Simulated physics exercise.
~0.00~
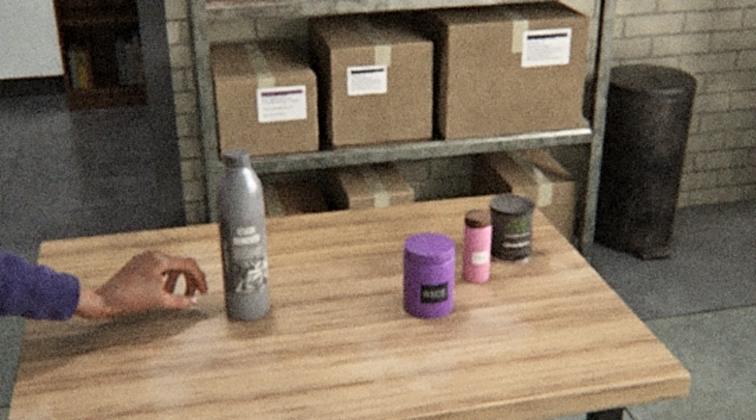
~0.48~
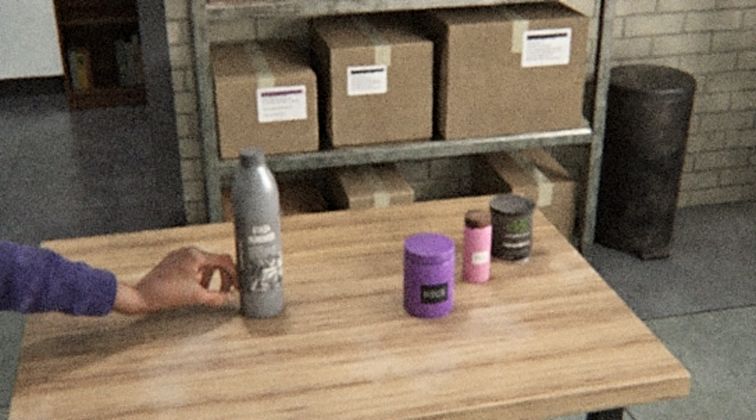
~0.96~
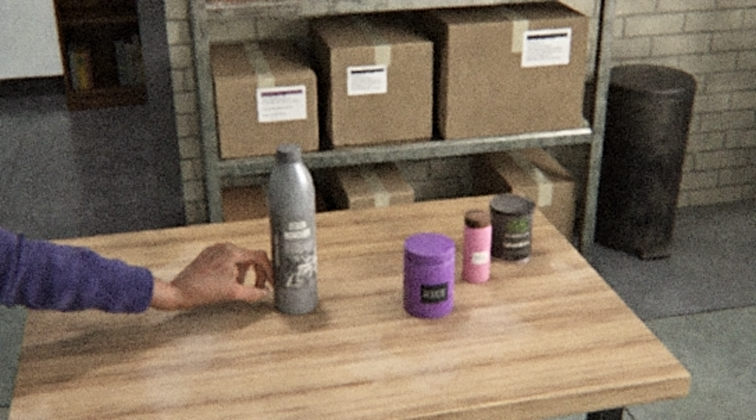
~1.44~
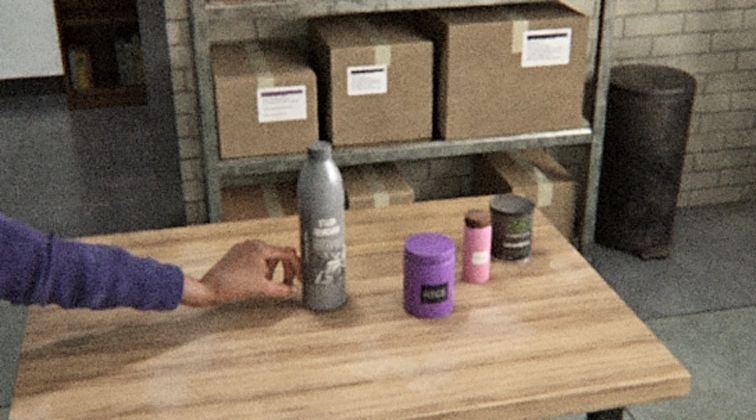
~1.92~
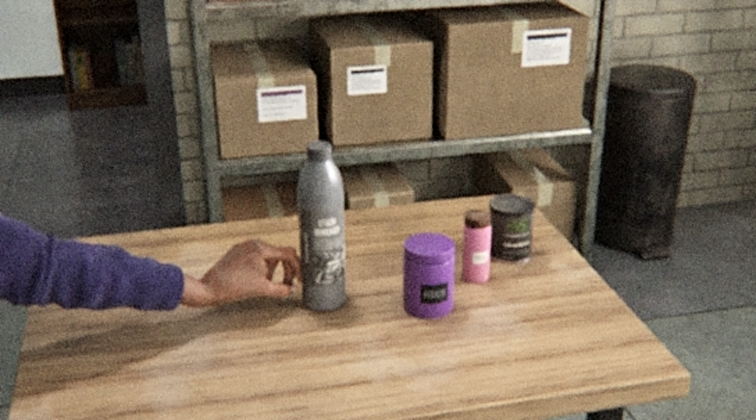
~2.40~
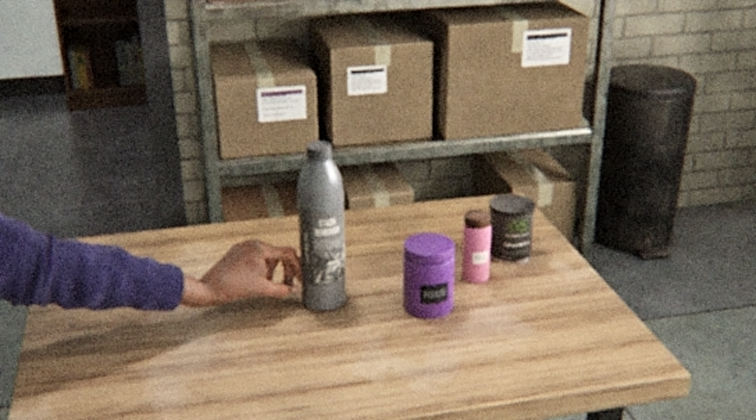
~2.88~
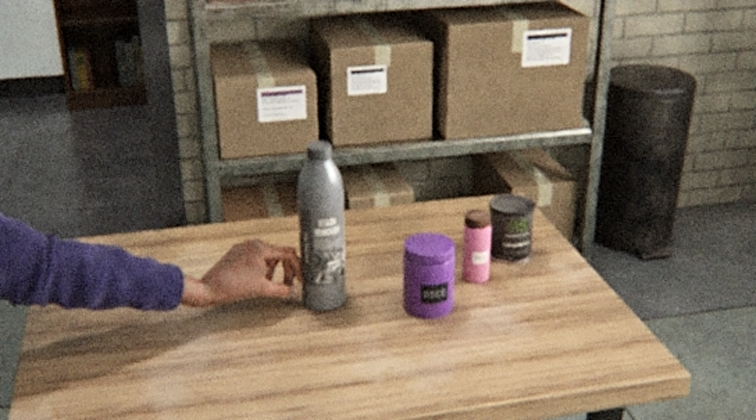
A grey bottle slides right across the table, pushed by a hand, and stops upright.
